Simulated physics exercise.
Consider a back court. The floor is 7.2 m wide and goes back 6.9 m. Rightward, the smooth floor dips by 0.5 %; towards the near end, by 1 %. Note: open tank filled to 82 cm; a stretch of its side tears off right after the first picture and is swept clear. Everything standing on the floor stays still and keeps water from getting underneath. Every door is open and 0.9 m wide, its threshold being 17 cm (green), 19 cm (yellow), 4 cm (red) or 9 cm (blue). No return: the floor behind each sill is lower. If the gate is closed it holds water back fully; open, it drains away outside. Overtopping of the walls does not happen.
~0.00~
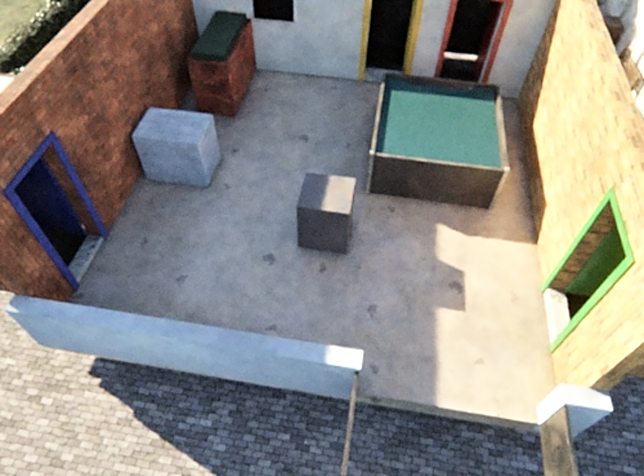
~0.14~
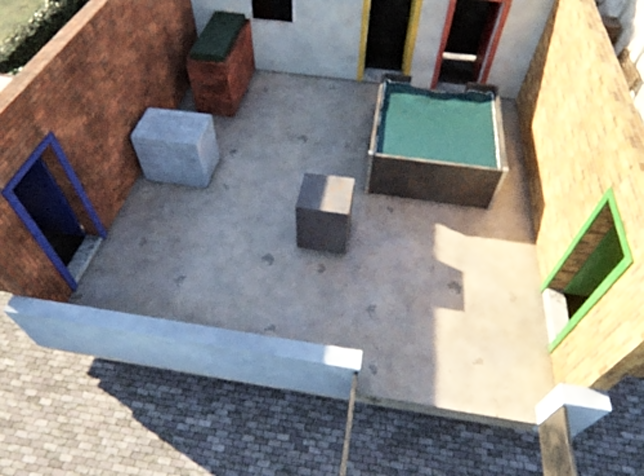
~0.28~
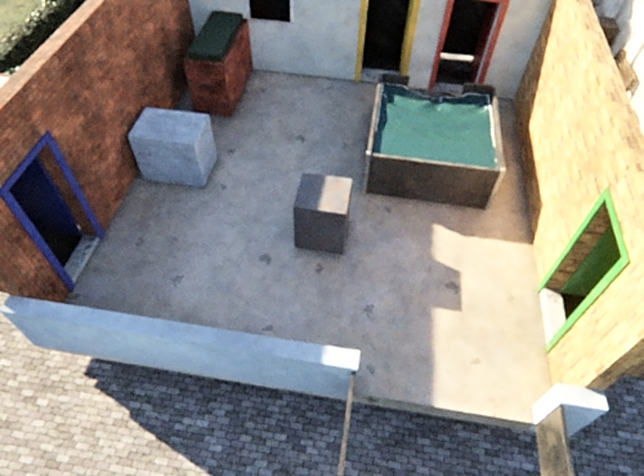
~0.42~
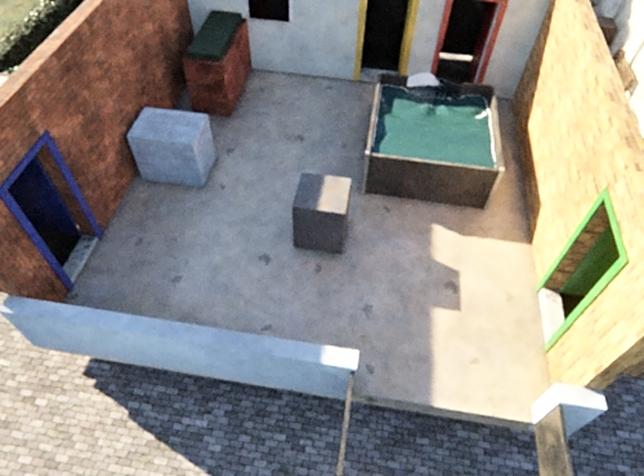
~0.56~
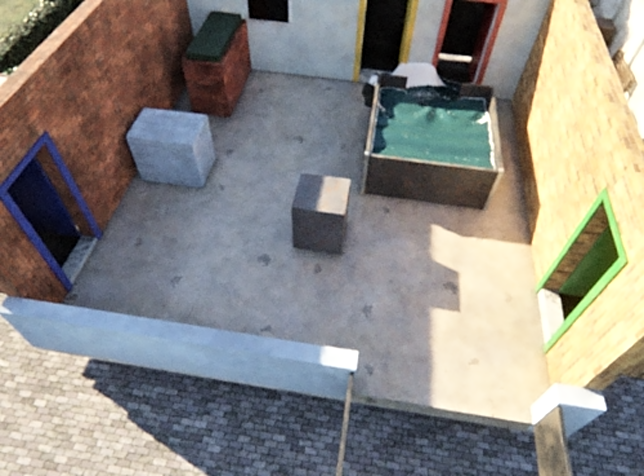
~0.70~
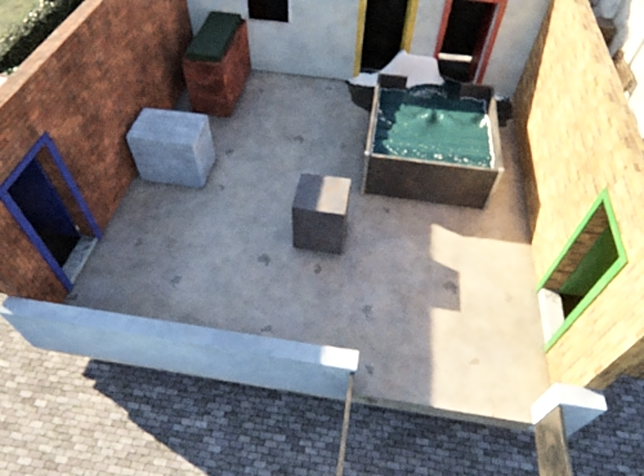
Water in the open tank ripples, then pours out over the floor on its far side.
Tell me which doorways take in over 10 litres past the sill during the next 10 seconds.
At the green door the limit will not be outstripped. At the yellow door the limit will be outstripped. At the red door the limit will be outstripped. At the blue door the limit will not be outstripped.
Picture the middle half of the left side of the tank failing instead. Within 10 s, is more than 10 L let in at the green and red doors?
For green, too little; for red, too much.
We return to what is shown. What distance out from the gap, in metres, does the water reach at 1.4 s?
I'd put it close to 3.8 m.
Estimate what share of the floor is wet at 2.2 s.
About 25 per cent.
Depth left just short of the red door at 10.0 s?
The mean depth is around 11.0 cm.
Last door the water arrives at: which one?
Blue.
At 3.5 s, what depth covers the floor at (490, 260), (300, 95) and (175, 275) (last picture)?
Roughly 2, 4, 0 cm.
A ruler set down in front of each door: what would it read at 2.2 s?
Depths in cm: Green 0, yellow 23, red 32, blue 0.
After 1.4 s water covers 15 % of the floor and is deepest (56 cm) near (425, 95); green door not reached, yellow door 26 cm at the sill, 12 L in, red door 36 cm at the sill, 326 L in, blue door not reached.
After 2.2 s water covers 25 % of the floor and is deepest (47 cm) near (425, 95); green door not reached, yellow door 23 cm at the sill, 29 L in, red door 32 cm at the sill, 610 L in, blue door not reached.
After 3.5 s water covers 40 % of the floor and is deepest (34 cm) near (425, 95); green door not reached, yellow door 17 cm at the sill, 38 L in, red door 25 cm at the sill, 881 L in, blue door not reached.
After 6.0 s water covers 75 % of the floor and is deepest (20 cm) near (507, 100); green door 4 cm at the sill, 0 L in, yellow door 10 cm at the sill, 41 L in, red door 17 cm at the sill, 1194 L in, blue door 1 cm at the sill, 0 L in.
After 10.0 s water covers 90 % of the floor and is deepest (12 cm) near (425, 95); green door 3 cm at the sill, 0 L in, yellow door 6 cm at the sill, 41 L in, red door 11 cm at the sill, 1387 L in, blue door 5 cm at the sill, 0 L in.
